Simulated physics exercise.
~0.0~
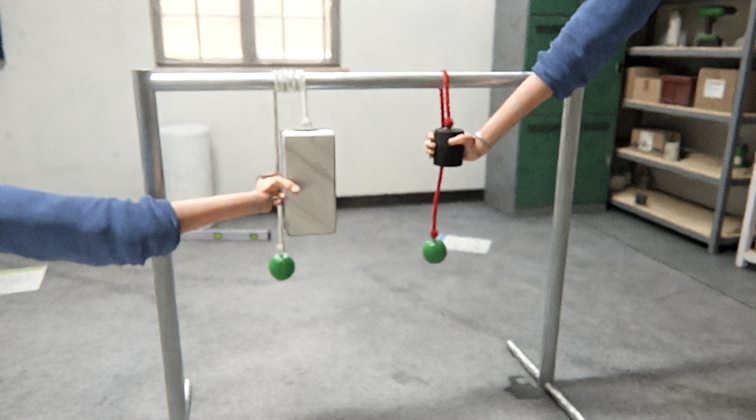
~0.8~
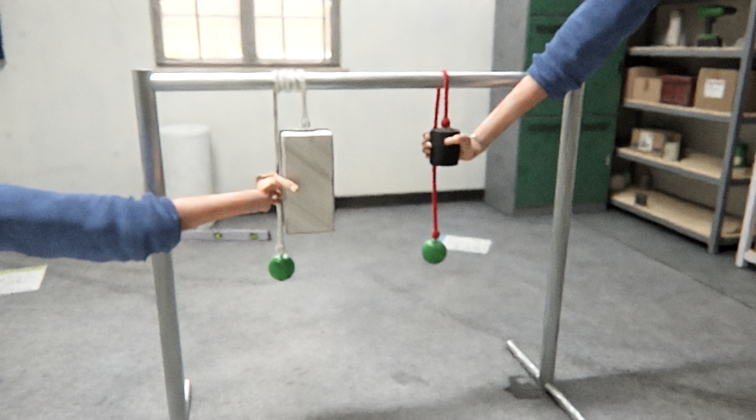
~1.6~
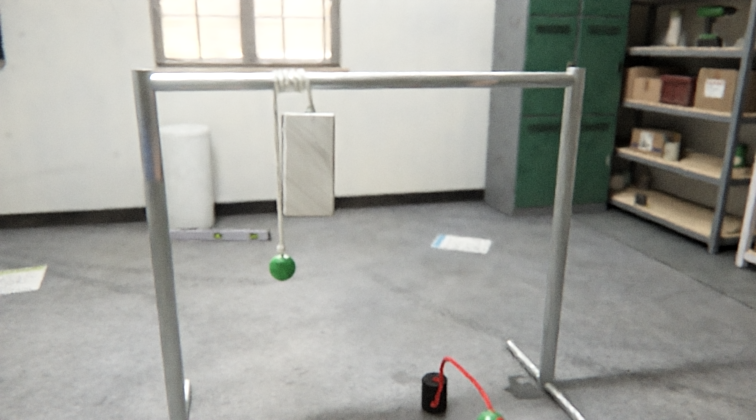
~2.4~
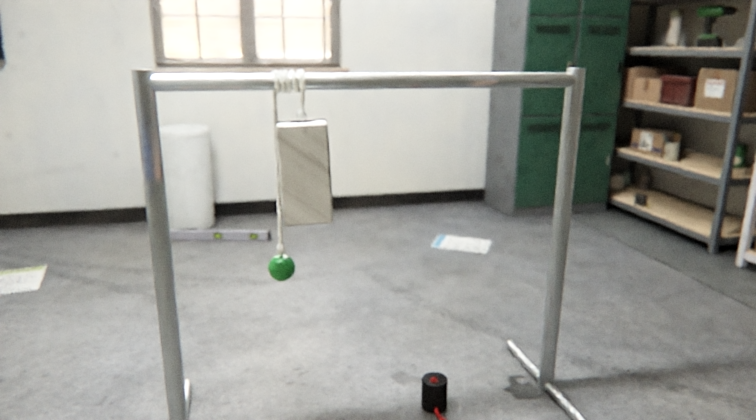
The clip opens on a metal frame in a workshop, with a pale rectangular case and a small black object held up beneath its bar by two blue-sleeved arms. A white cord wrapped around the bar links the case to a green ball, while a red cord over the bar links the black object to another. The hands stay nearly still, then let go and withdraw. The black object drops to the floor, its red cord coming off the bar. The case shifts slightly but stays hanging beside its ball, while the black object rests below.
